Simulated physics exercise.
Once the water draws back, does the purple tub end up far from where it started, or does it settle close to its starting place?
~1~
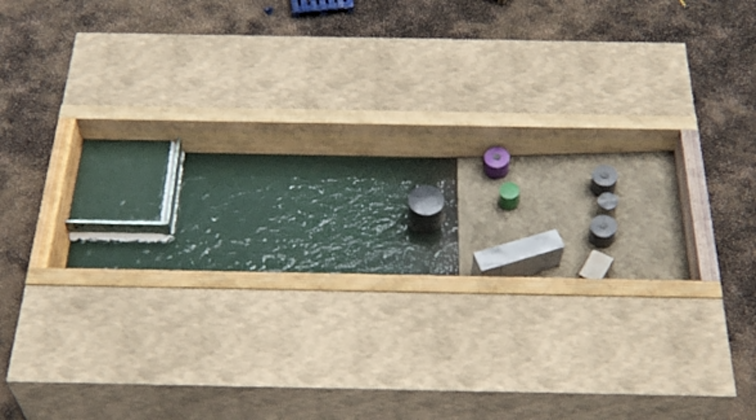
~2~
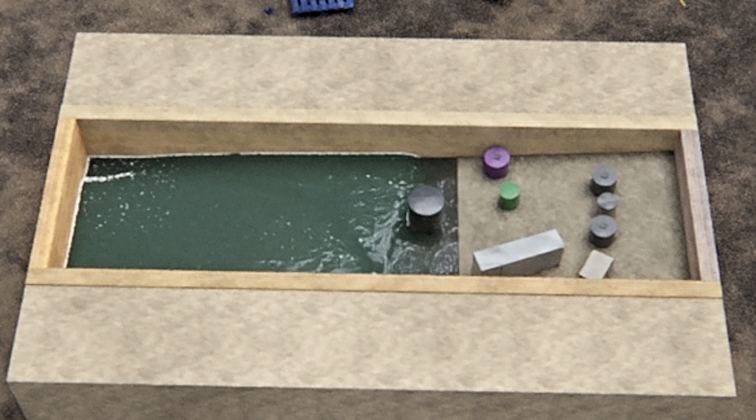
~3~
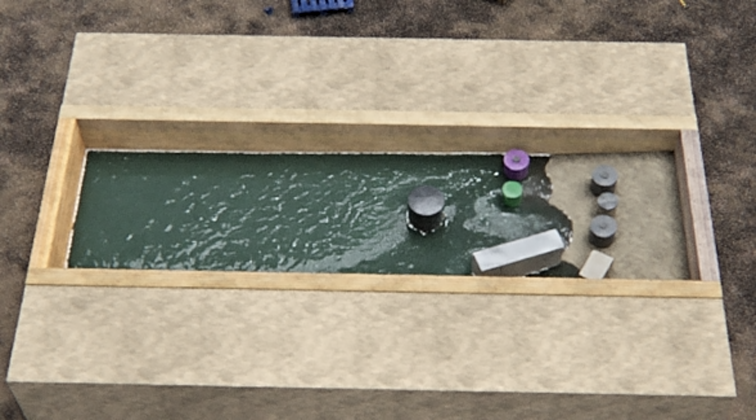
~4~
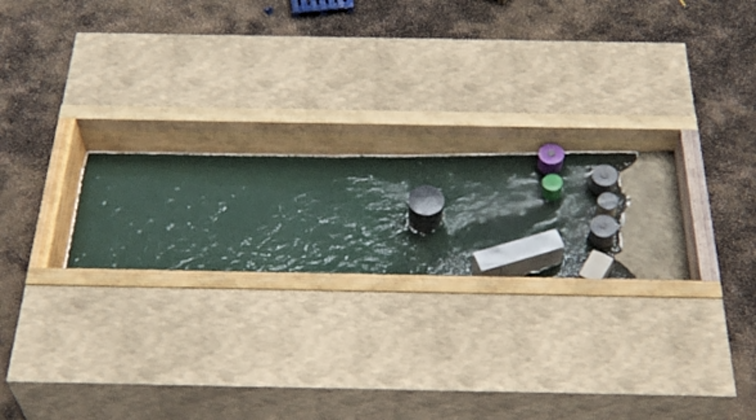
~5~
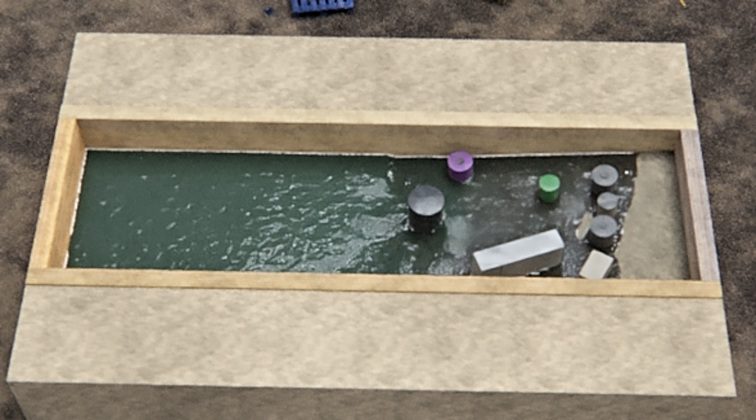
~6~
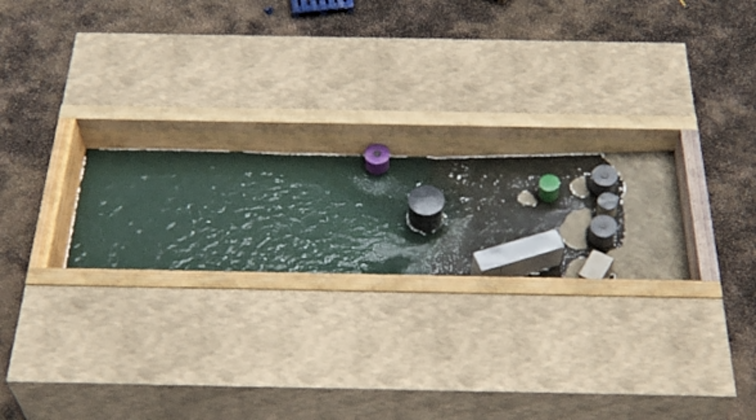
The purple tub ends up far from its start, carried left past the grey post. The green pail finishes only a little to the right of where it began.
